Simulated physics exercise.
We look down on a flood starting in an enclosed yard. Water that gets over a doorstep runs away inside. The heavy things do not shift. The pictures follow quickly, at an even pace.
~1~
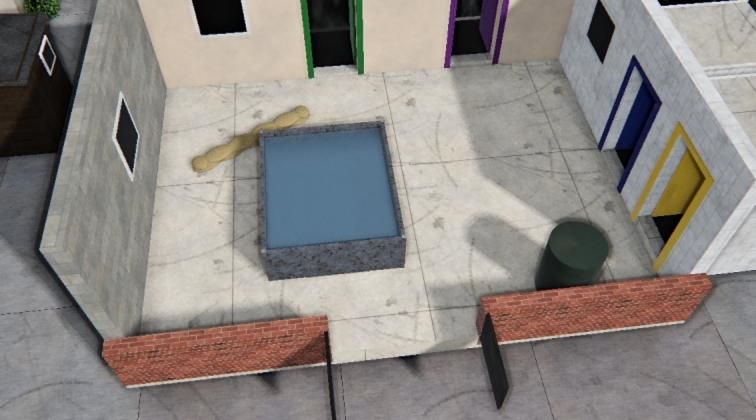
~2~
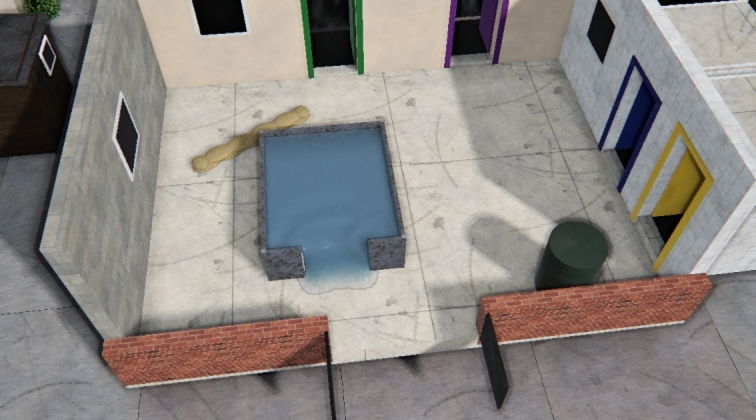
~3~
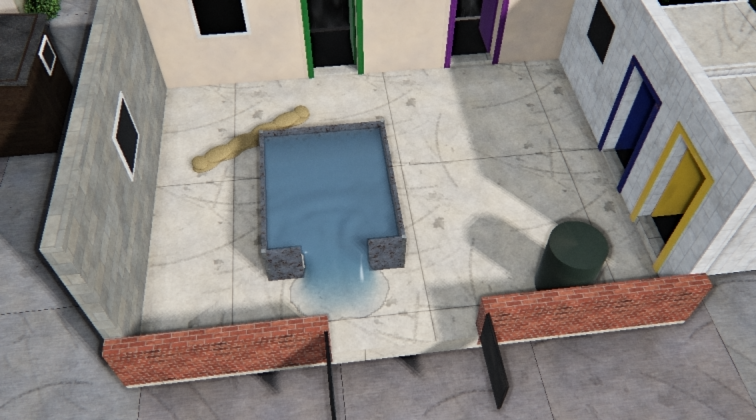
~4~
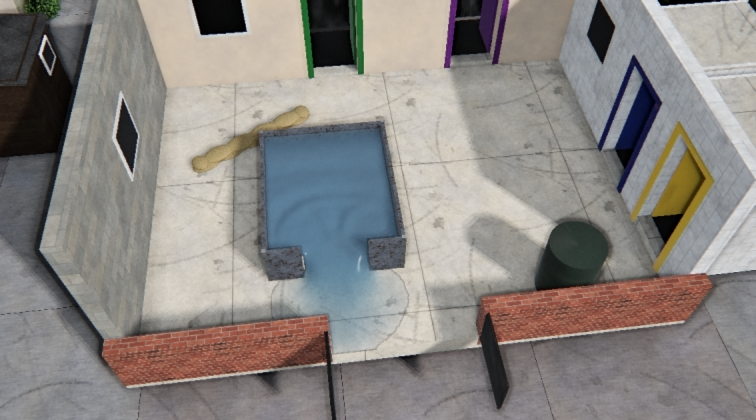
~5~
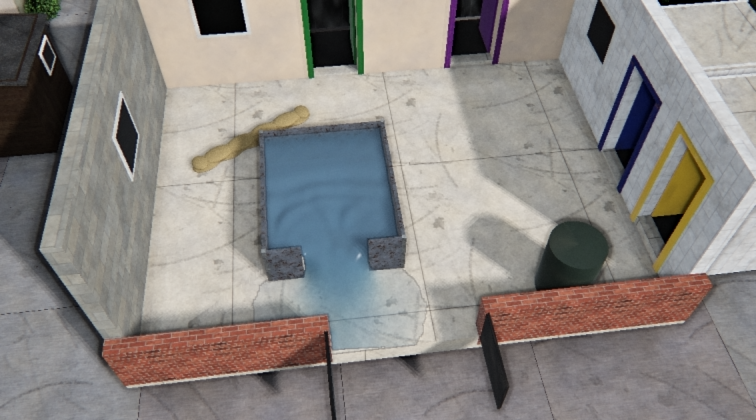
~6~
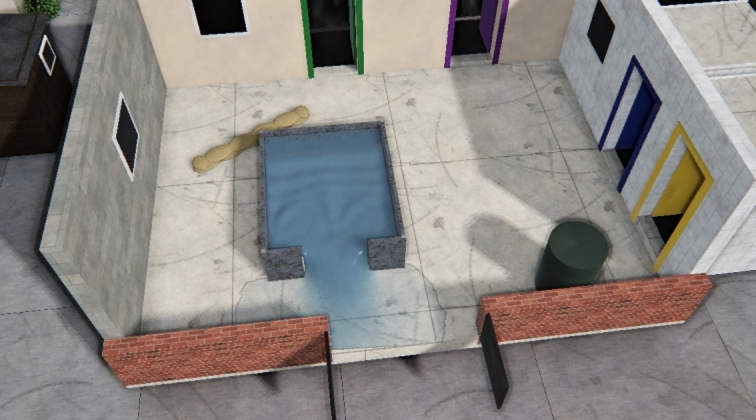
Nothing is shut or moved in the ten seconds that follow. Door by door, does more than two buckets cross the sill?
The green door stays under that; the yellow door stays under that; the blue door stays under that; the purple door stays under that.
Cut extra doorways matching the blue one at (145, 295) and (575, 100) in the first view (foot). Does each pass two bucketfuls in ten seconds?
In that order: Goes over, holds.
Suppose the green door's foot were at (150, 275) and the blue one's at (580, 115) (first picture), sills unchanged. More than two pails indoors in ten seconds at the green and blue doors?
Then: The green door lets more in; the blue door is under.
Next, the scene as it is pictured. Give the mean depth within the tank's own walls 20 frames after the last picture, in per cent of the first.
Near 48 in a hundred.
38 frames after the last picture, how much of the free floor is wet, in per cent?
About 35 per cent.
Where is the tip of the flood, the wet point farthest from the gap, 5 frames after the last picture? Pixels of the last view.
At about (139, 359).
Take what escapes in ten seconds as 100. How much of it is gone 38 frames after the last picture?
About 80 per cent.
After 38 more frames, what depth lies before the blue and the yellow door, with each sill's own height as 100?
About 0 and 0 per cent.
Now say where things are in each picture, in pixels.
In the first picture, the tank at (328, 185) is whole and still.
In the second picture, water pours out at (336, 263) and has run to (373, 278).
In the third picture, the front is at (377, 304), out from the gap at (336, 264).
In the fourth picture, the front is at a hidden place, out from the gap at (336, 264).
In the fifth picture, the front is at a hidden place, out from the gap at (336, 264).
In the sixth picture, water pours out at (336, 263) and has run to a hidden place.
A moment on, water covers 10 % of the floor; the green door not reached, the yellow door not reached, the blue door not reached, the purple door not reached.
Next, water covers 15 % of the floor; the green door not reached, the yellow door not reached, the blue door not reached, the purple door not reached.
Then, water covers 20 % of the floor; the green door not reached, the yellow door not reached, the blue door not reached, the purple door not reached.
Later, water covers 35 % of the floor; the green door not reached, the yellow door not reached, the blue door not reached, the purple door not reached.
In the end, water covers 55 % of the floor; the green door wet at the sill, nothing in, the yellow door not reached, the blue door not reached, the purple door wet at the sill, nothing in.
